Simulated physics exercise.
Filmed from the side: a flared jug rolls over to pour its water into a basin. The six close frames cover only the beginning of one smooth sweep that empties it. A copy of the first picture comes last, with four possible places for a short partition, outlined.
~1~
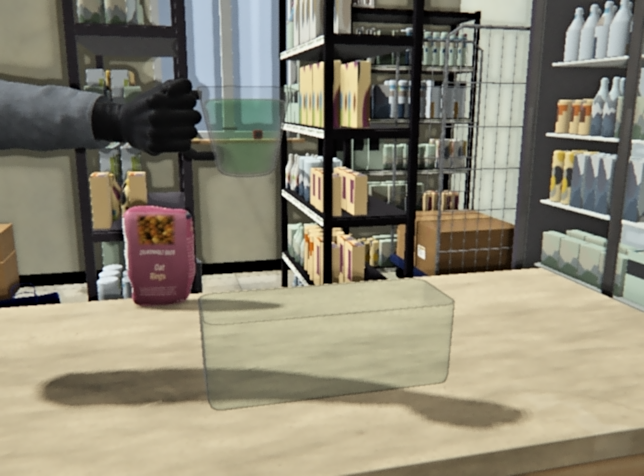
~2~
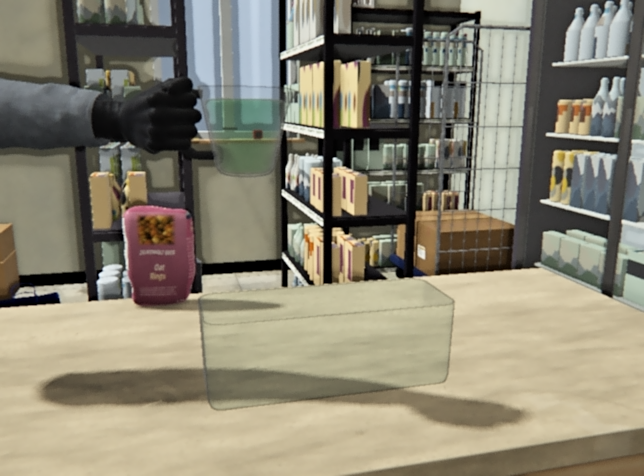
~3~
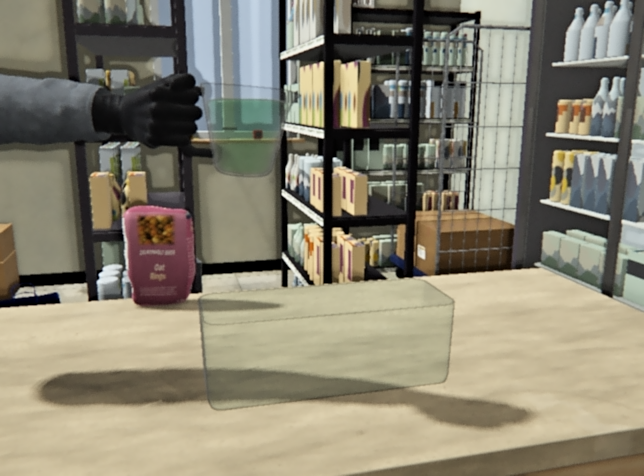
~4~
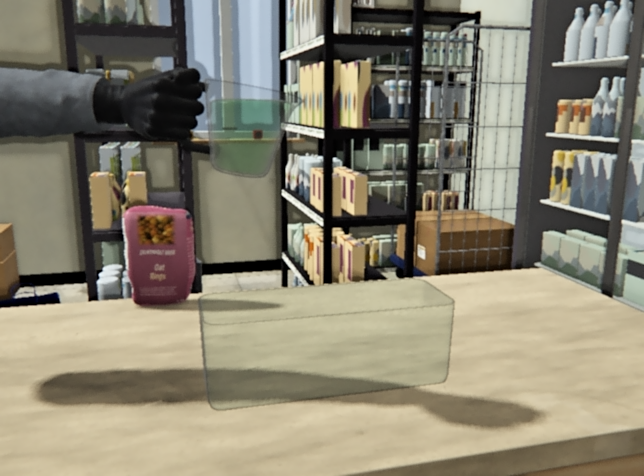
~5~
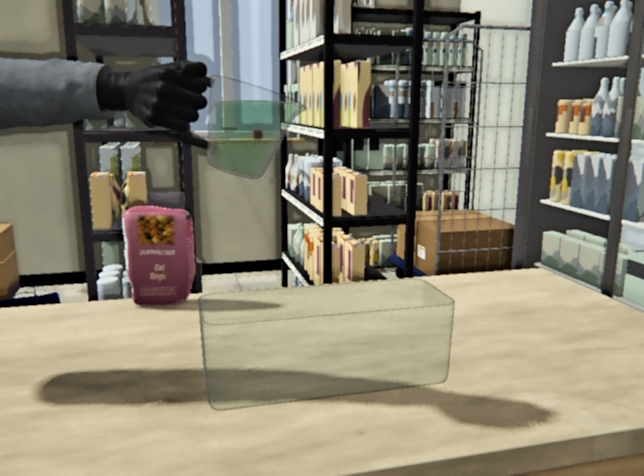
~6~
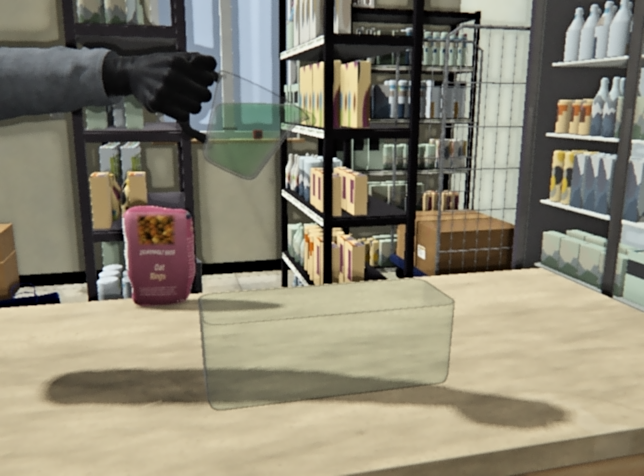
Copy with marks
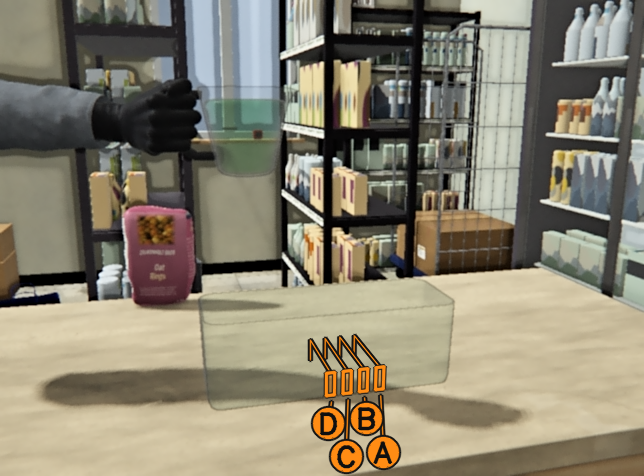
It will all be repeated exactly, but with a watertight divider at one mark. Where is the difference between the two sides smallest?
It is A.
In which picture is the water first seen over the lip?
In picture 6.
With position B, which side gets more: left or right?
More ends on the right.
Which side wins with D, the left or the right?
The right one.
On the marked copy, A at (380, 395); B at (364, 397); C at (348, 399); D at (331, 401).
With A, about 50 % ends left of the wall and 46 % right of it; 3 % is lost outside.
With B, about 30 % ends left of the wall and 68 % right of it.
With C, about 13 % ends left of the wall and 85 % right of it.
With D, about 10 % ends left of the wall and 88 % right of it; 3 % is lost outside.
